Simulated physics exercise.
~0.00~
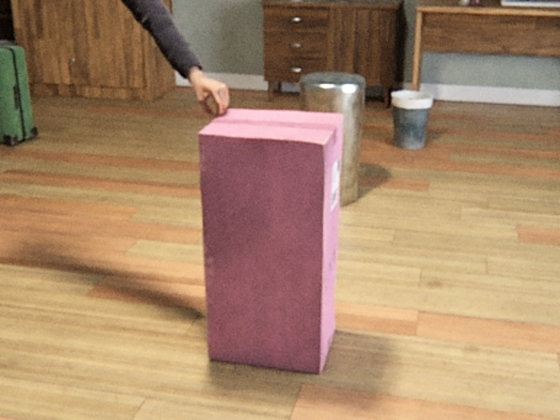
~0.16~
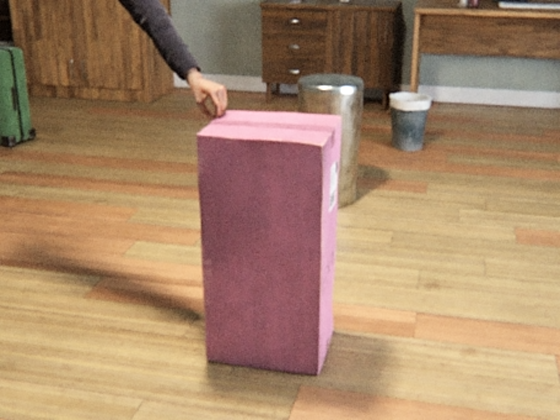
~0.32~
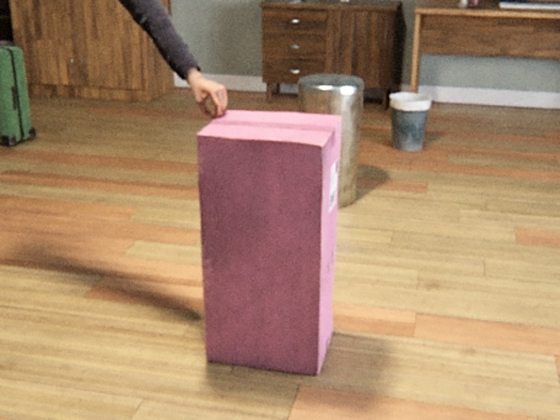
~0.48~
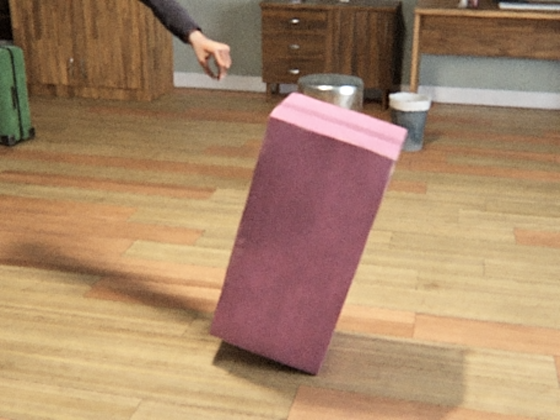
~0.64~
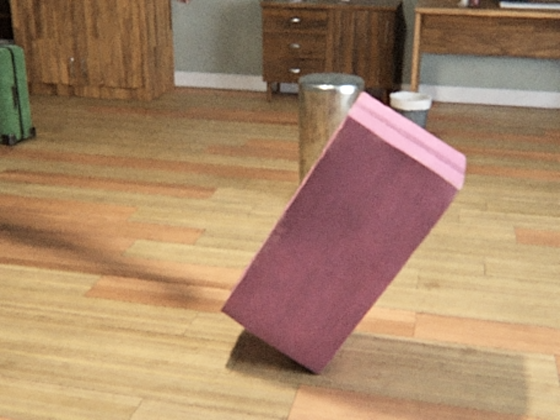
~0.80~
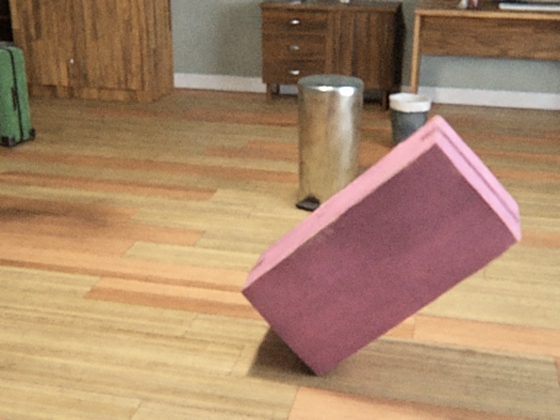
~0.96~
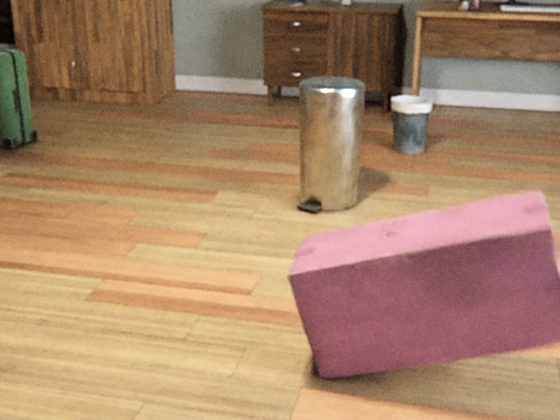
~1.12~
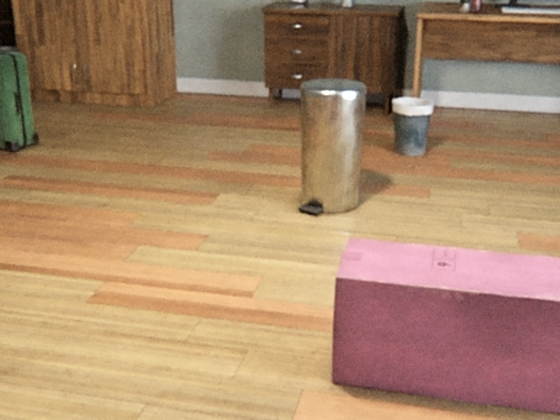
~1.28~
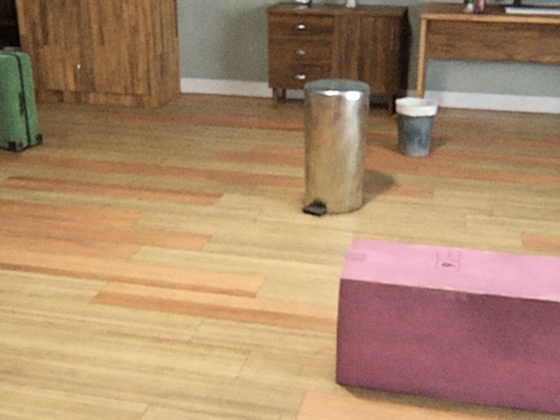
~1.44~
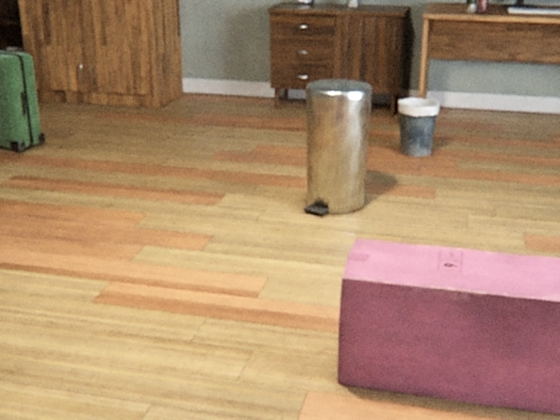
Tall pink parcel tipping over to the right after a hand lets go, landing on its side on a wooden floor.
